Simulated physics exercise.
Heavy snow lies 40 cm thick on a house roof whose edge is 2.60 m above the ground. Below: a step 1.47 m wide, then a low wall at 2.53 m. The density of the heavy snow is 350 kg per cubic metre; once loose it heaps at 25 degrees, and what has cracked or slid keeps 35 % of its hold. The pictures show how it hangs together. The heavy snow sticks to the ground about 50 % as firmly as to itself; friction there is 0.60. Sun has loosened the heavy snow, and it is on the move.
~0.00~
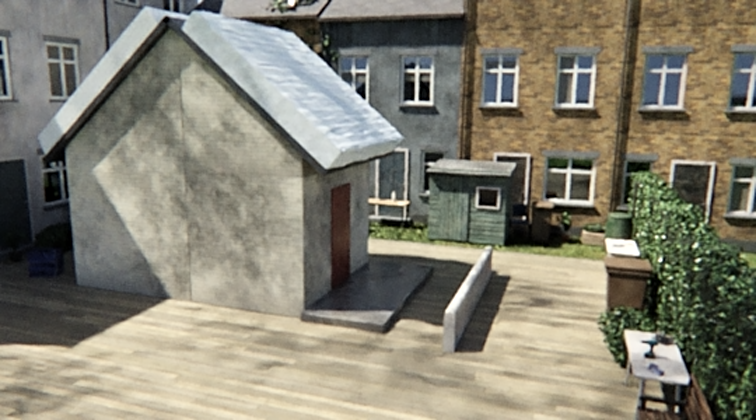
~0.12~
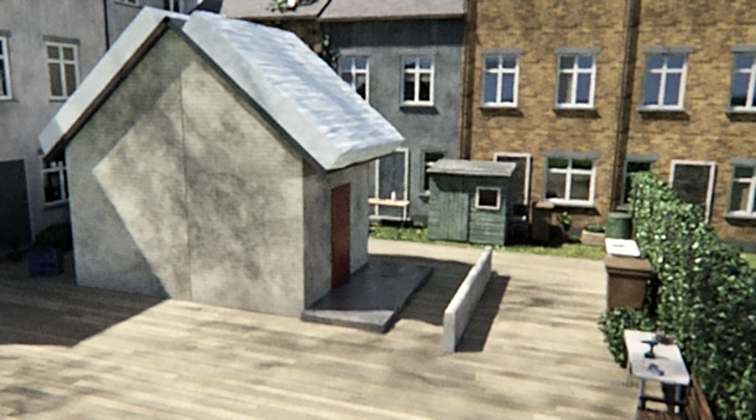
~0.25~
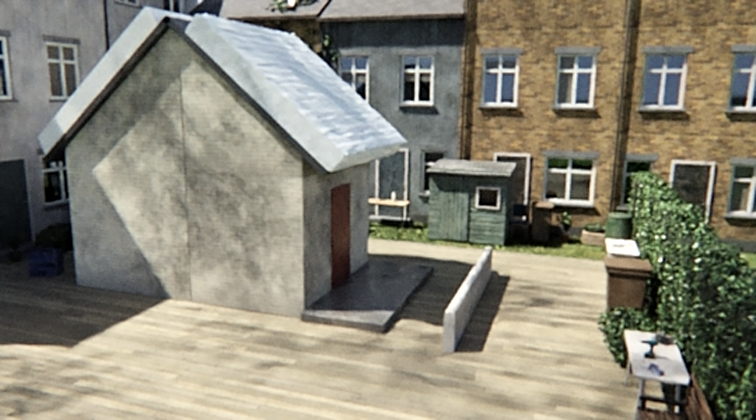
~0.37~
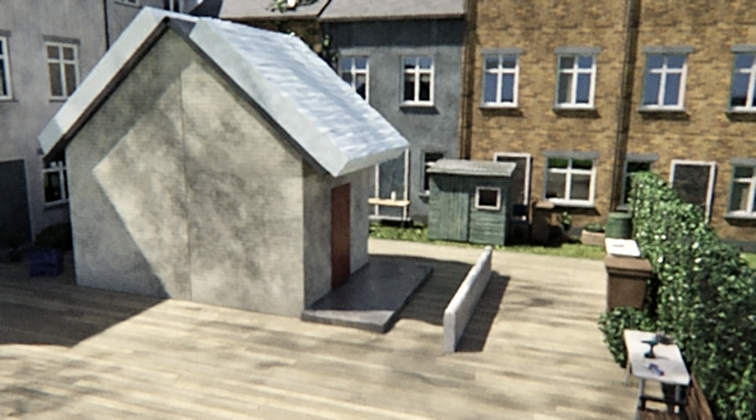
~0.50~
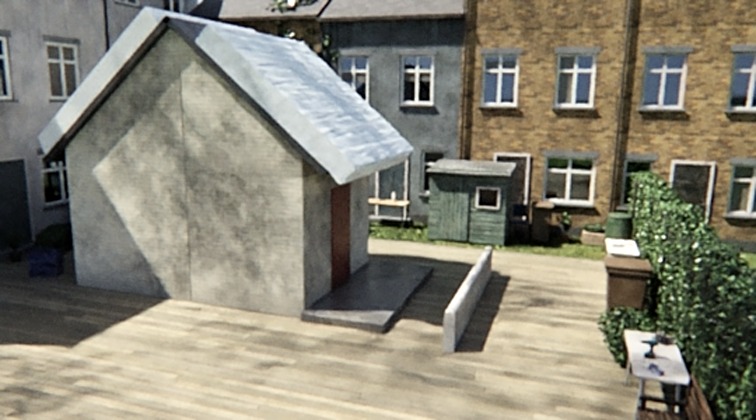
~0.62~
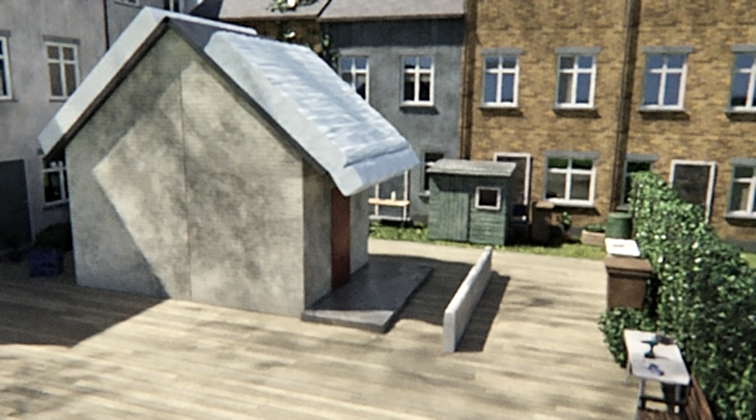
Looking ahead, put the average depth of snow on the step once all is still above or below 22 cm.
It comes out below 22 cm.
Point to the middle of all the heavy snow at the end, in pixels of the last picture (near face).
Near (422, 317).
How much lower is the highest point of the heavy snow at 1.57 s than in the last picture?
Roughly 2.1 m.
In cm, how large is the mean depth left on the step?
Some 15 cm.
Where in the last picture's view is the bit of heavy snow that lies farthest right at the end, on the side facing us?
Near (593, 364).
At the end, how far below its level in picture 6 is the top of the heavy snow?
Roughly 3.8 m.
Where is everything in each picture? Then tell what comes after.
Leading edge of the heavy snow at (339, 154), 4 % of it past the eaves, in one piece, in the first picture.
Leading edge of the heavy snow at (340, 155), its middle shifted 1.9 cm, 5 % of it past the eaves, in one piece, in the second picture.
Leading edge of the heavy snow at (343, 157), its middle shifted 7.9 cm, 6 % of it past the eaves, in one piece, in the third picture.
Leading edge of the heavy snow at (347, 162), its middle shifted 18 cm, 9 % of it past the eaves, in one piece, in the fourth picture.
Leading edge of the heavy snow at (354, 168), its middle shifted 34 cm, 14 % of it past the eaves, in one piece, in the fifth picture.
Leading edge of the heavy snow at (362, 182), its middle shifted 54 cm, 19 % of it past the eaves, cracking, in the sixth picture.
After 1.06 s, 73 % of the snow is still up on the roof and 27 % is falling or down.
After 1.57 s, 16 % of the snow is still up on the roof and 84 % is falling or down.
After 2.09 s, none of the snow is still up on the roof and all is falling or down.
After 2.60 s, none of the snow is still up on the roof and all is falling or down.
After 2.90 s, at the end, none of the snow is still up on the roof and the snow on the step is 15 cm deep on average.
